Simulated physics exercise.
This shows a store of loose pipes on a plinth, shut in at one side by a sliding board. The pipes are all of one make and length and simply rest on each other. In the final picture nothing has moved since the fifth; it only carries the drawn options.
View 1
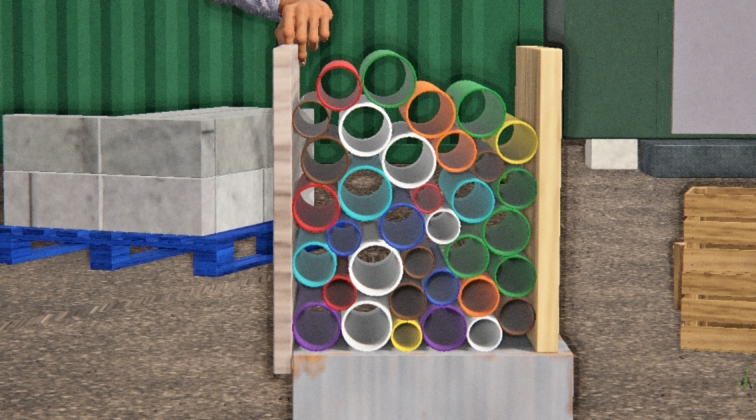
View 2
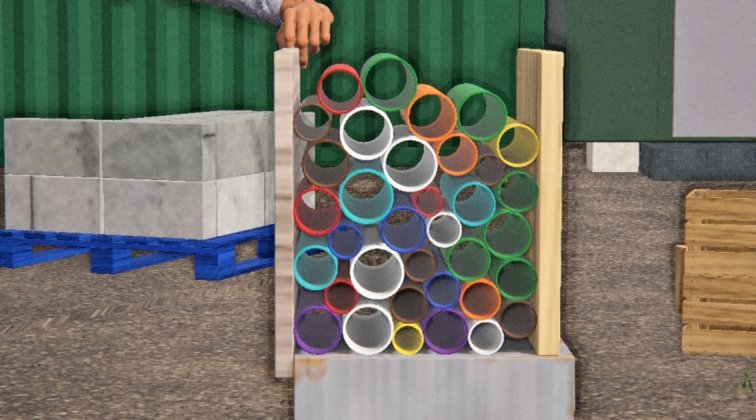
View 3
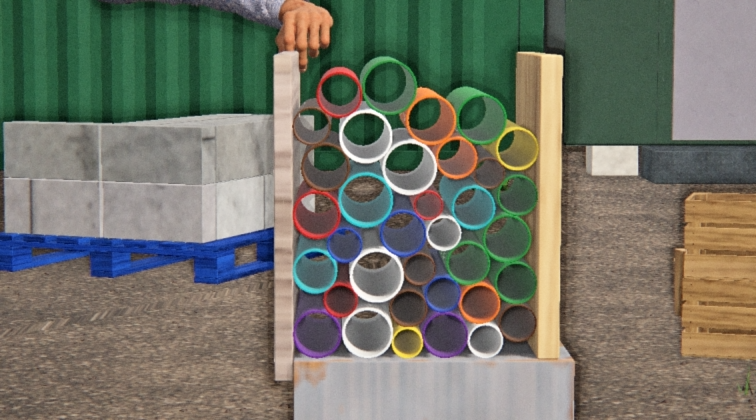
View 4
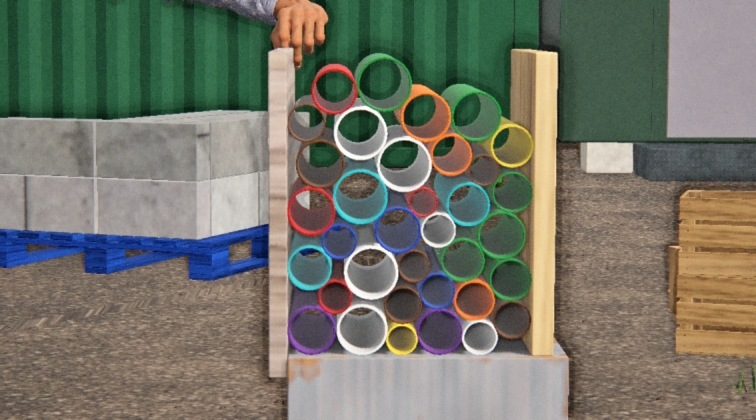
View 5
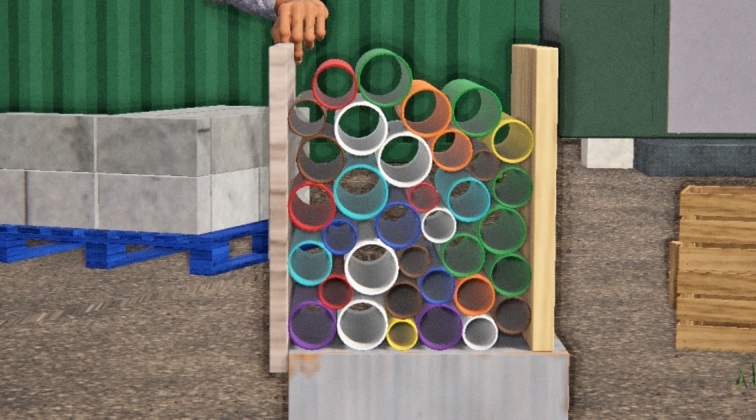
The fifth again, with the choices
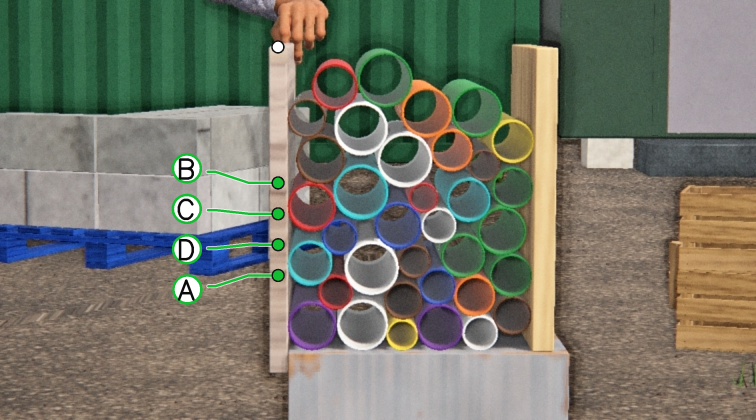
At first, a hand rests on top of the pale board at the left of a stack of loose, colourful pipes on a grey plinth. The view drifts slightly, while the hand stays on the board and the pipes keep their places against each other, with no clear movement among them.
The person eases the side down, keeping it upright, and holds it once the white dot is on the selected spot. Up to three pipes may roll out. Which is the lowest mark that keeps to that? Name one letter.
Down to B.
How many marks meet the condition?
One of the four.
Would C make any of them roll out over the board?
Yes, at C.
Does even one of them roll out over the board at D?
Yes, at D.
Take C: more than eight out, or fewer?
Fewer than eight.
On the marked copy, A at (278, 276); B at (278, 183); C at (278, 214); D at (278, 245); the white dot at (278, 47).
With B. Early on, top of the board (288, 109).
Further on, top of the board (288, 180).
At the end, top of the board (288, 182), two out over the board.
As for the rest, A more than three out over the board; C four out over the board; D more than three out over the board.
